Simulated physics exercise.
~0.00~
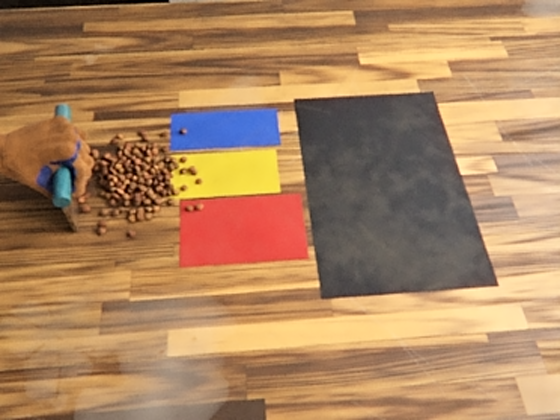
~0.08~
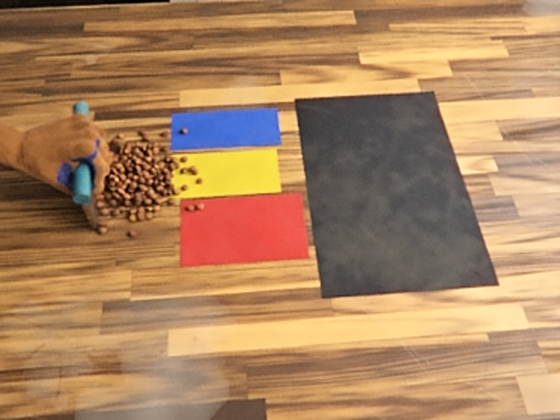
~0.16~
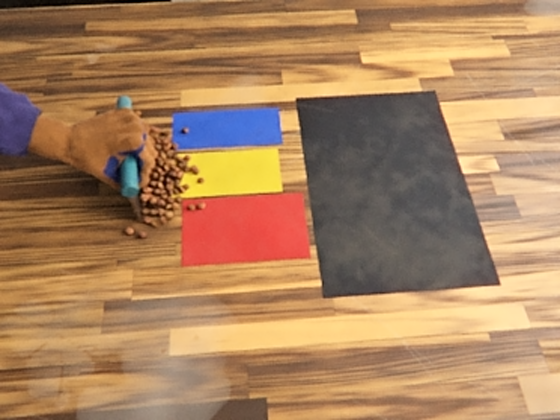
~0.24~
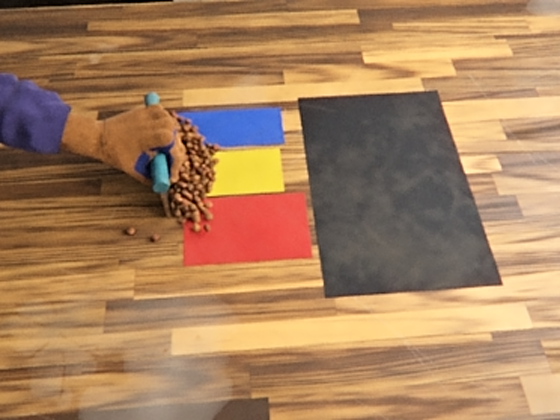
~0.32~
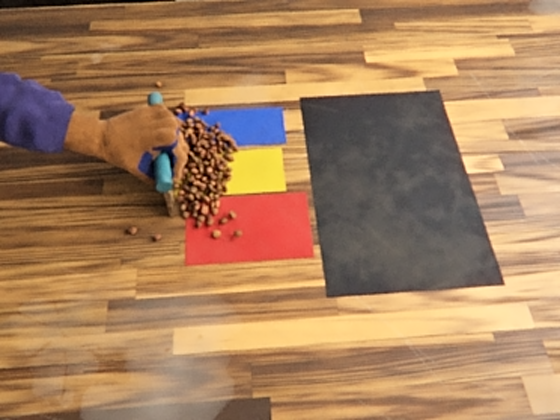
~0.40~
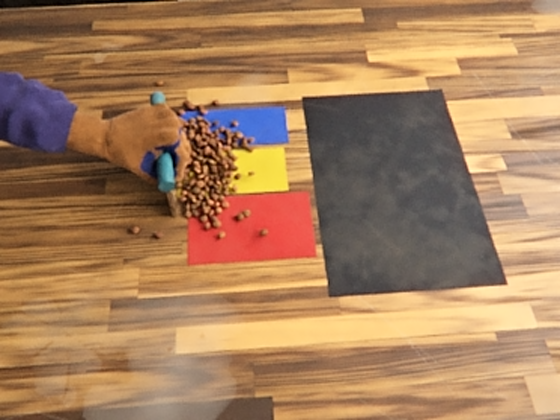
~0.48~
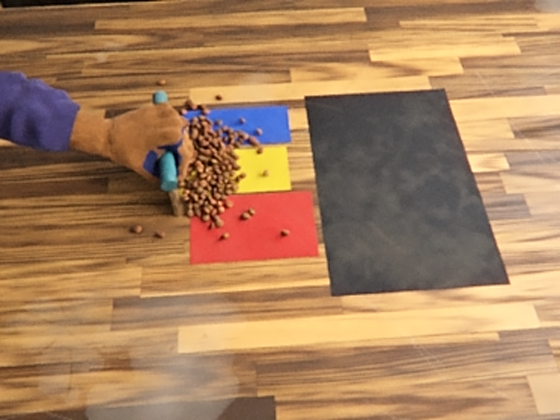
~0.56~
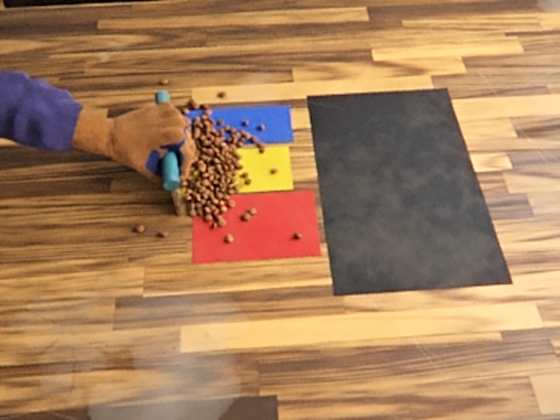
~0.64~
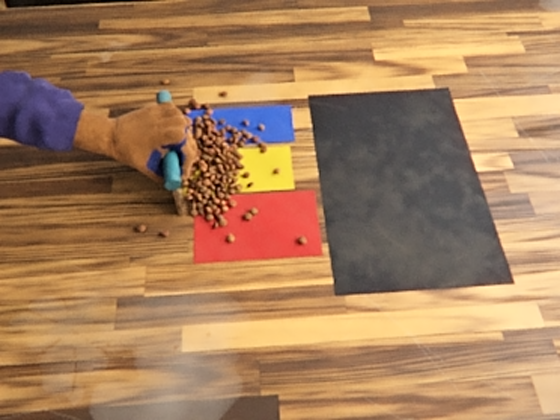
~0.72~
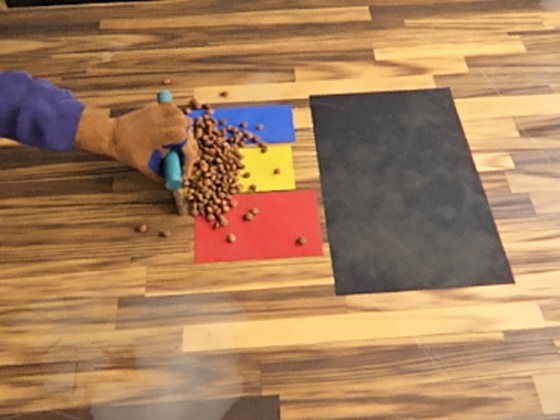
Brown kibble pile being pushed right by a gloved hand with a scraper, spreading over blue, yellow and red mats, short of black.
